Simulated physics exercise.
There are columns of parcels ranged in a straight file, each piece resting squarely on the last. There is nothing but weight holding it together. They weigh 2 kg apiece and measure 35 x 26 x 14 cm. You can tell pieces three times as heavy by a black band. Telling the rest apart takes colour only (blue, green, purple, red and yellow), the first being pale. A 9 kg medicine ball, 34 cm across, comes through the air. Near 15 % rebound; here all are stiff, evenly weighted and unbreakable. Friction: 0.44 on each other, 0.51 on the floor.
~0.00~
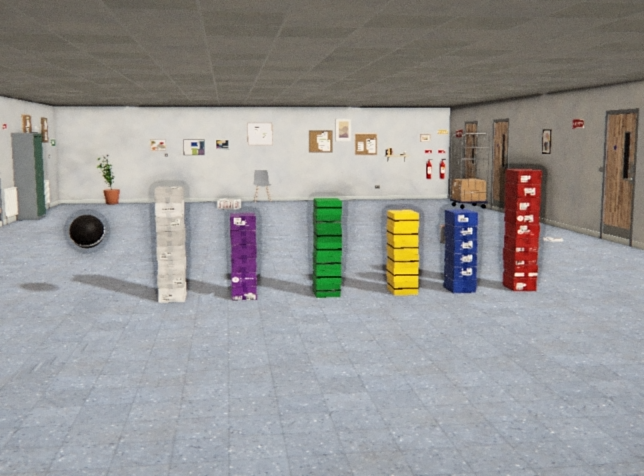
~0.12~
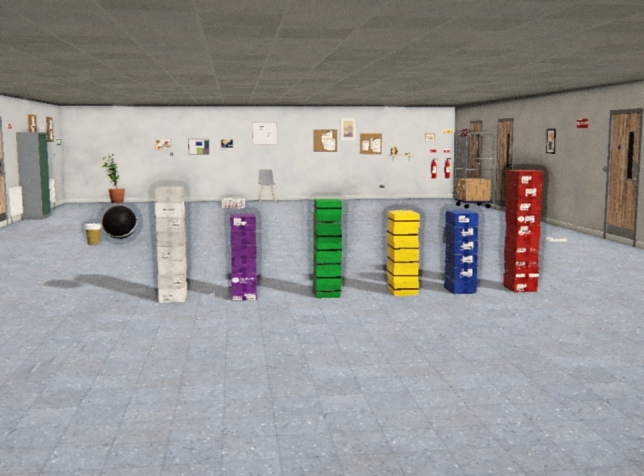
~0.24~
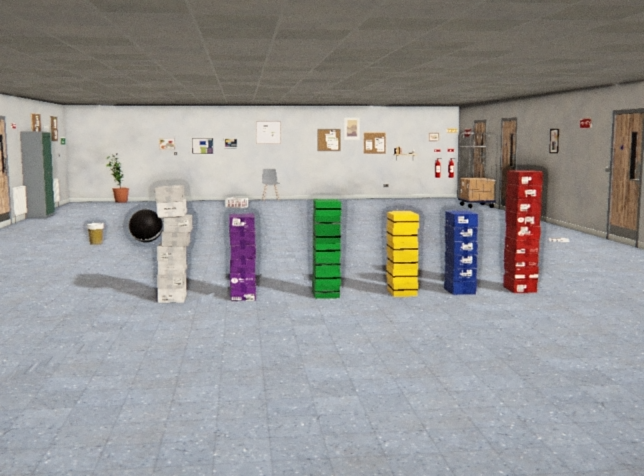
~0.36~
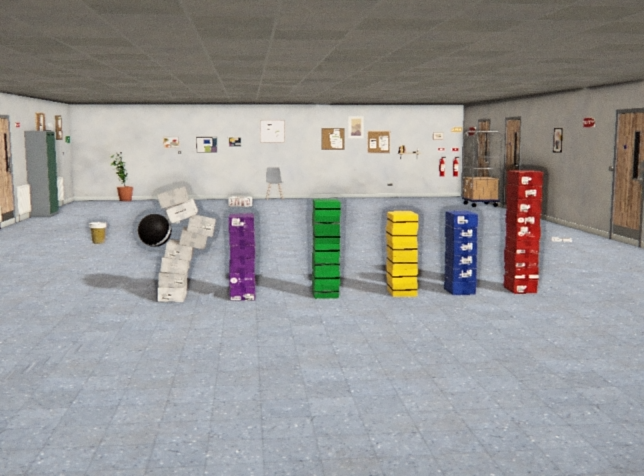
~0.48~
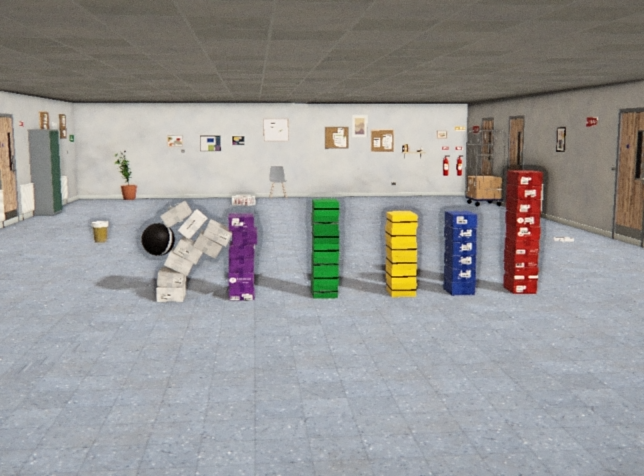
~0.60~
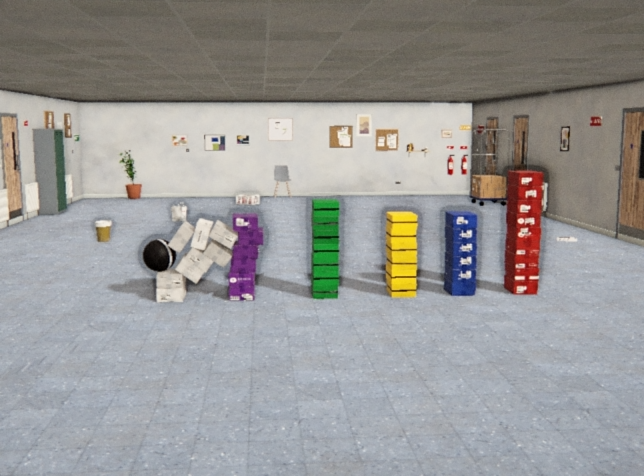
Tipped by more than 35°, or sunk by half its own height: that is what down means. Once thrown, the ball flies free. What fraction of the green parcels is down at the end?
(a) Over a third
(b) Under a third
The answer is b.
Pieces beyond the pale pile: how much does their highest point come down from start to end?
About 0 cm lower.
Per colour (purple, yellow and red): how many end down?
Tally: Purple = 4, yellow = 0, red = 0.
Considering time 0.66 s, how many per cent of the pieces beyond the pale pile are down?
By then, 0 per cent.
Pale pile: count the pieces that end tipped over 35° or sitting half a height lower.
6 pieces.
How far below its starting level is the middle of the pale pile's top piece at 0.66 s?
Roughly 45 cm.
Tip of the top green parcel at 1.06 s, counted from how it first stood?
It sits at about 0 degrees.
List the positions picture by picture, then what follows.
In the first picture (we follow the side turned to the camera; the camera moves round a little), ball (87, 232) 56 cm from contact, 3.0 m/s; top green parcel (330, 208); top blue parcel (466, 219); no other piece has moved.
The second picture shows ball (120, 222) 24 cm from contact, 2.7 m/s; top green parcel (330, 208).
The third picture shows ball (146, 226) after contact, 1.4 m/s; top green parcel (329, 209).
The fourth picture shows ball (155, 230) after contact, 0.4 m/s; top green parcel (328, 209); no other piece has moved.
The fifth picture shows ball (158, 240) after contact, 1.2 m/s; top green parcel (327, 209); one has shifted.
The sixth picture shows ball (160, 255) after contact, 0.4 m/s; top green parcel (327, 209); top purple parcel (246, 224) displaced 48 mm; 4 stirred so far.
Around 0.66 s, 6 of the pale pile down; none of the 7 green parcels down (0 of 34 in all colours); top green parcel unmoved; top purple parcel displaced 9 cm.
Around 0.78 s, 6 of the pale pile down; none of the 7 green parcels down (0 of 34 in all colours); top green parcel unmoved; top purple parcel tipped 8°.
Around 1.06 s, 6 of the pale pile down; none of the 7 green parcels down (0 of 34 in all colours); top green parcel unmoved; top purple parcel tipped 34°, 51 mm lower.
Around 1.38 s, 6 of the pale pile down; none of the 7 green parcels down (4 of 34 in all colours); top green parcel unmoved; top purple parcel tipped 57°, 29 cm lower.
Finally (1.9 s), 6 of the pale pile down; none of the 7 green parcels down (4 of 34 in all colours); top green parcel unmoved; top purple parcel 47 cm lower. That is 0 per cent. Seen by the last camera, middles, top green parcel near (326, 208), top purple parcel near (294, 265).
